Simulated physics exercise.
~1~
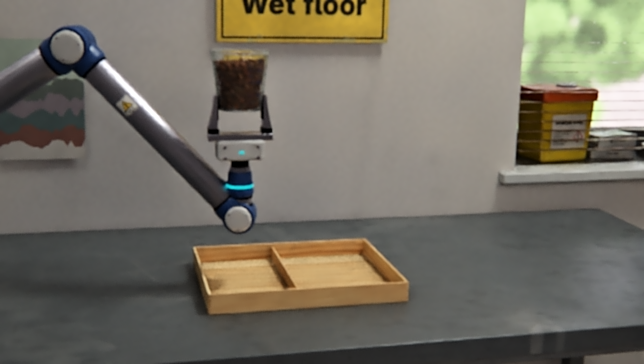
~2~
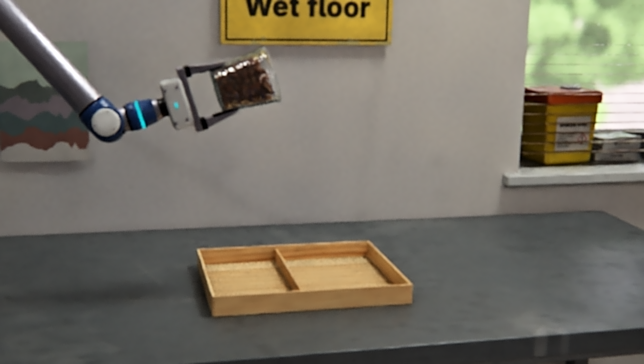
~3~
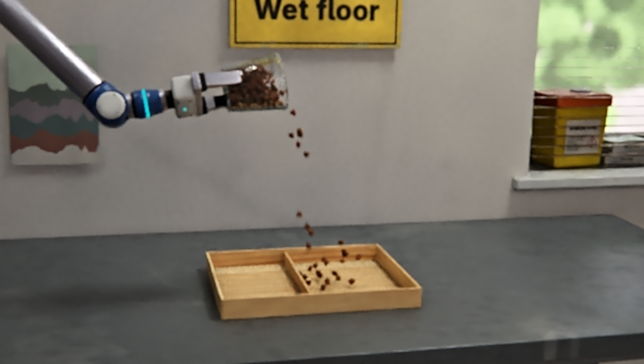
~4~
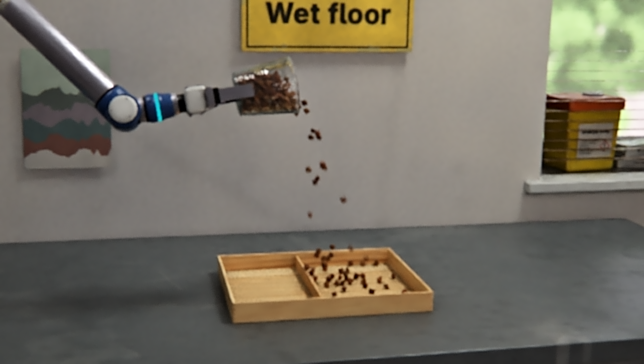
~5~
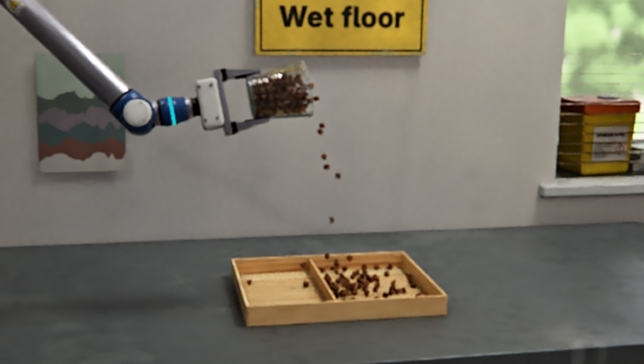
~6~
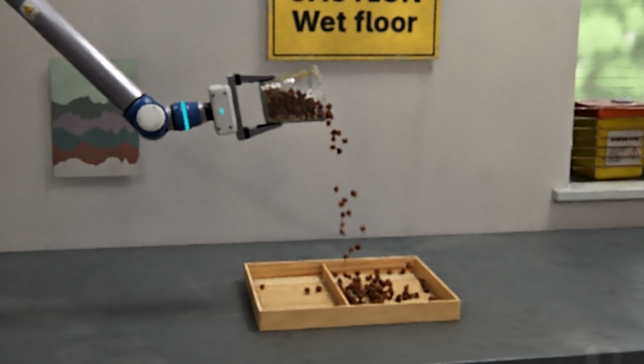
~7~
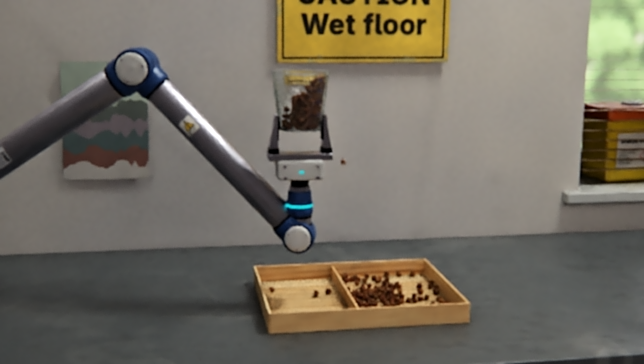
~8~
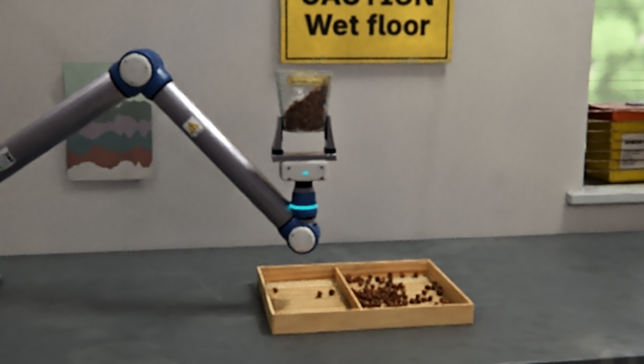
A robot arm tips brown pellets from a beaker into a divided wooden tray, then rights it.
